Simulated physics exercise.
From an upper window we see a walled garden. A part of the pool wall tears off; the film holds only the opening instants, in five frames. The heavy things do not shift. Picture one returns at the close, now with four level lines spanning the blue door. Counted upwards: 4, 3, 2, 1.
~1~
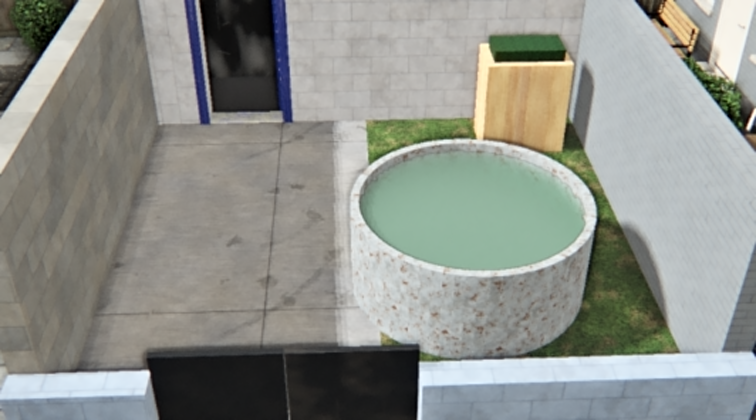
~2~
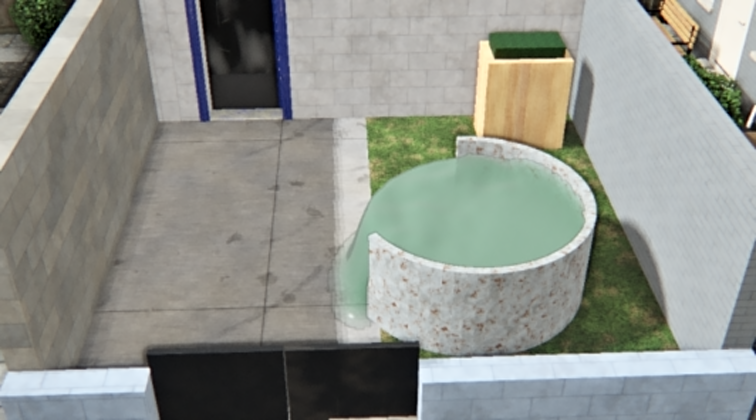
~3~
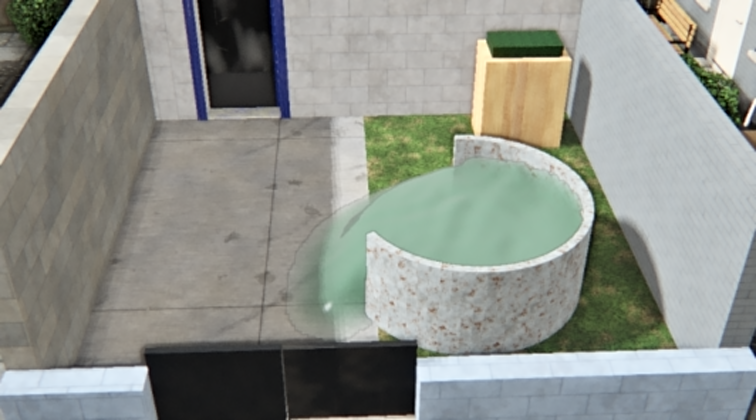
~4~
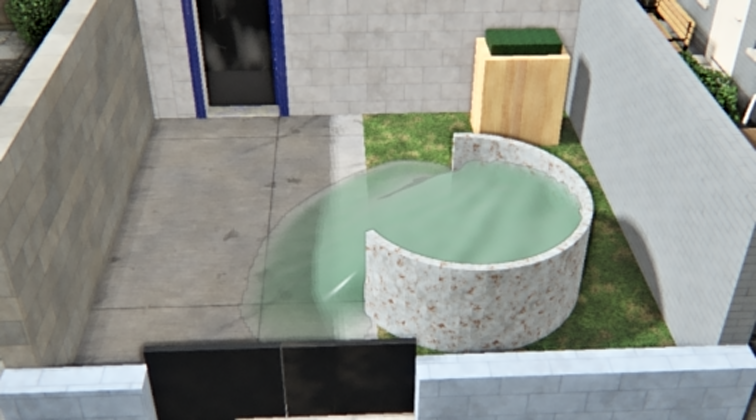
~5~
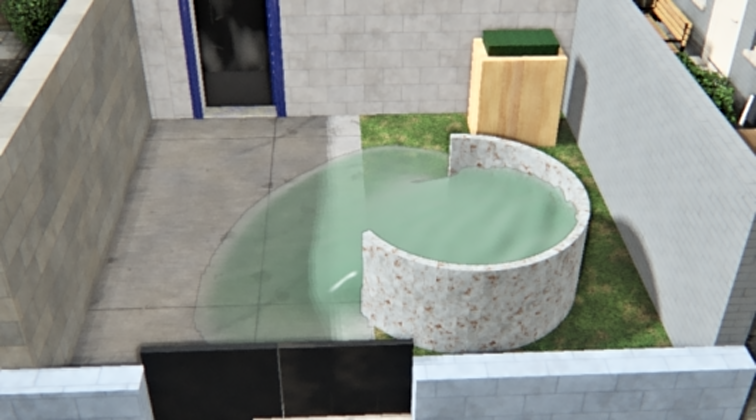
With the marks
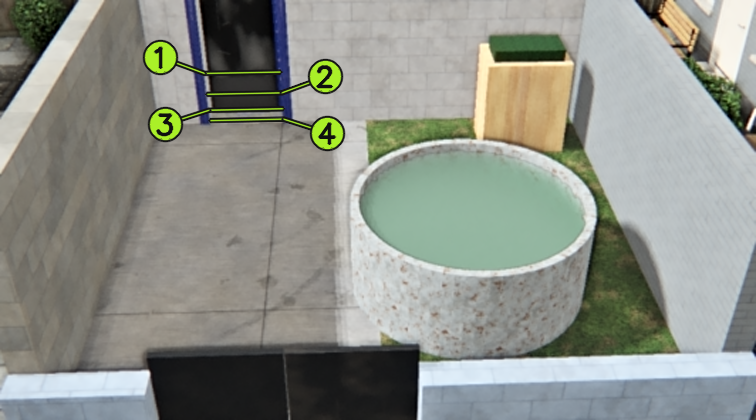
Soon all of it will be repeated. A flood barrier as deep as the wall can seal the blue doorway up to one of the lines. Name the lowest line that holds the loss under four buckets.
Choose 2.
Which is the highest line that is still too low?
3.
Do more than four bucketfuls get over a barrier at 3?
Yes, that goes wrong.
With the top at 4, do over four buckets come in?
Yes, that goes wrong.
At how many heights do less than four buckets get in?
Two.
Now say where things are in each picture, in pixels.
Water in the pool at rest, its middle at (472, 207); foot of the blue doorway at (247, 123); shut gate at (285, 361).
Water covers 3 % of the ground and shows as far out as (344, 313).
Water covers 8 % of the ground and shows as far out as (314, 319).
Water covers 16 % of the ground and shows as far out as (279, 333).
Water covers 26 % of the ground and shows as far out as (381, 148).
On the marked copy, 1 at (242, 72); 2 at (244, 93); 3 at (246, 109); 4 at (247, 119); from the bottom up 4, 3, 2, 1.
If 1 is chosen, nothing gets over.
If 2 is chosen, a splash gets over, under a bucket.
If 3 is chosen, about 9 bucketfuls get in.
If 4 is chosen, dozens of bucketfuls pour in.
